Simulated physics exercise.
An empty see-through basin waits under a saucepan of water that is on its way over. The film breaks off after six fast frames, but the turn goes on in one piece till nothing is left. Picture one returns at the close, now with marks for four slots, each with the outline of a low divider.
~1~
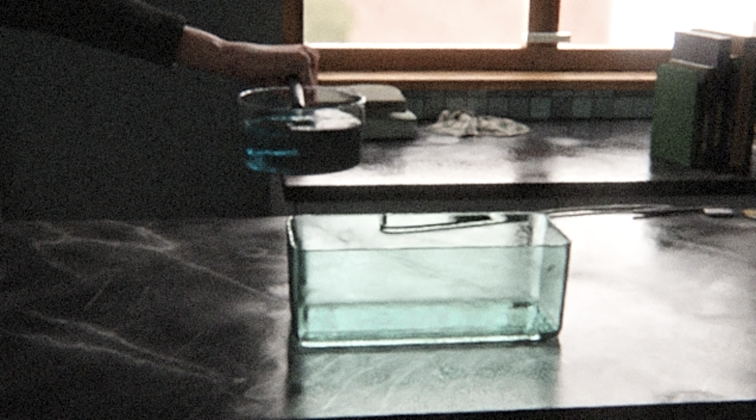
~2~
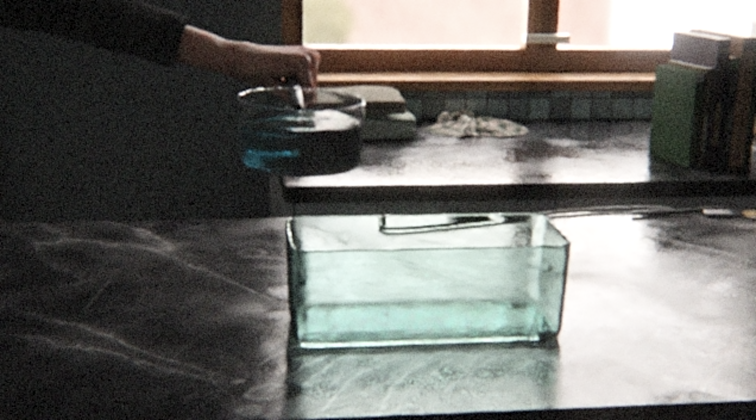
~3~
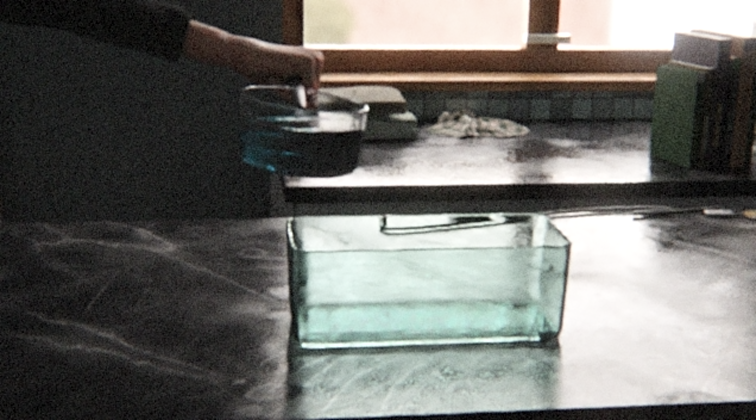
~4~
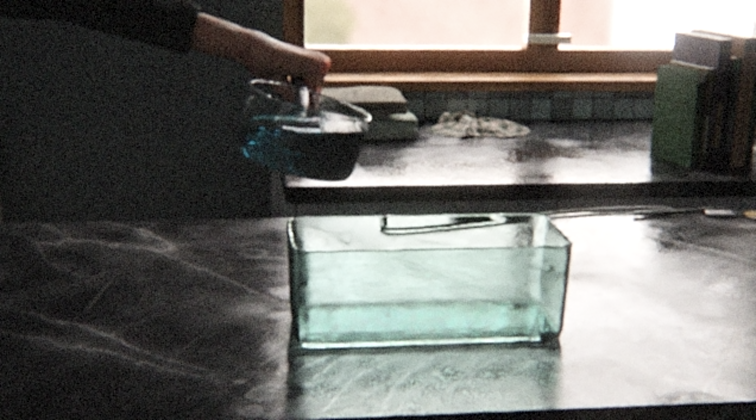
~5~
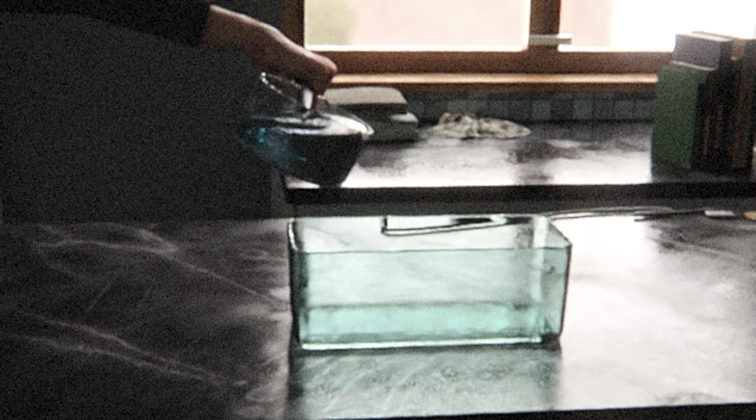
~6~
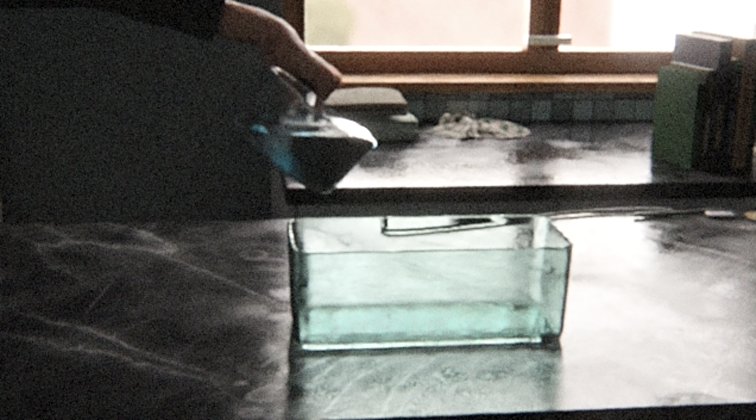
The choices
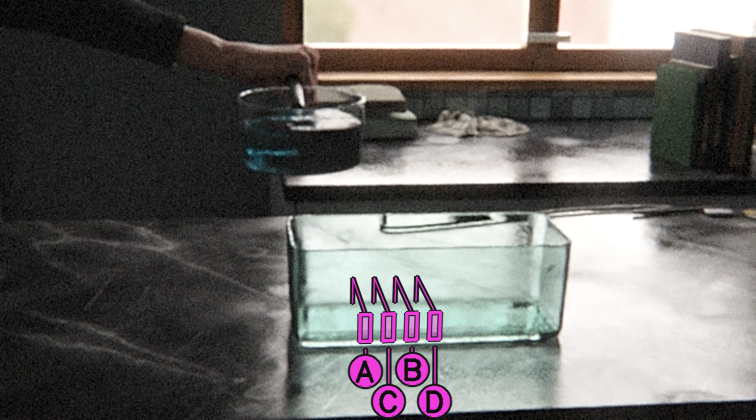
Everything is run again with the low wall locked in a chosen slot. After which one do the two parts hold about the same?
Place B.
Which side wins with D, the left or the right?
The left side.
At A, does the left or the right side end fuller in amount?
The right side.
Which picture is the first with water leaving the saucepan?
In picture 6.
On the marked copy, A at (365, 349); B at (412, 347); C at (388, 348); D at (434, 346).
Choosing A, about 12 % ends left of the wall and 88 % right of it.
Choosing B, about 52 % ends left of the wall and 48 % right of it.
Choosing C, about 25 % ends left of the wall and 74 % right of it.
Choosing D, about 80 % ends left of the wall and 18 % right of it; 3 % is lost outside.
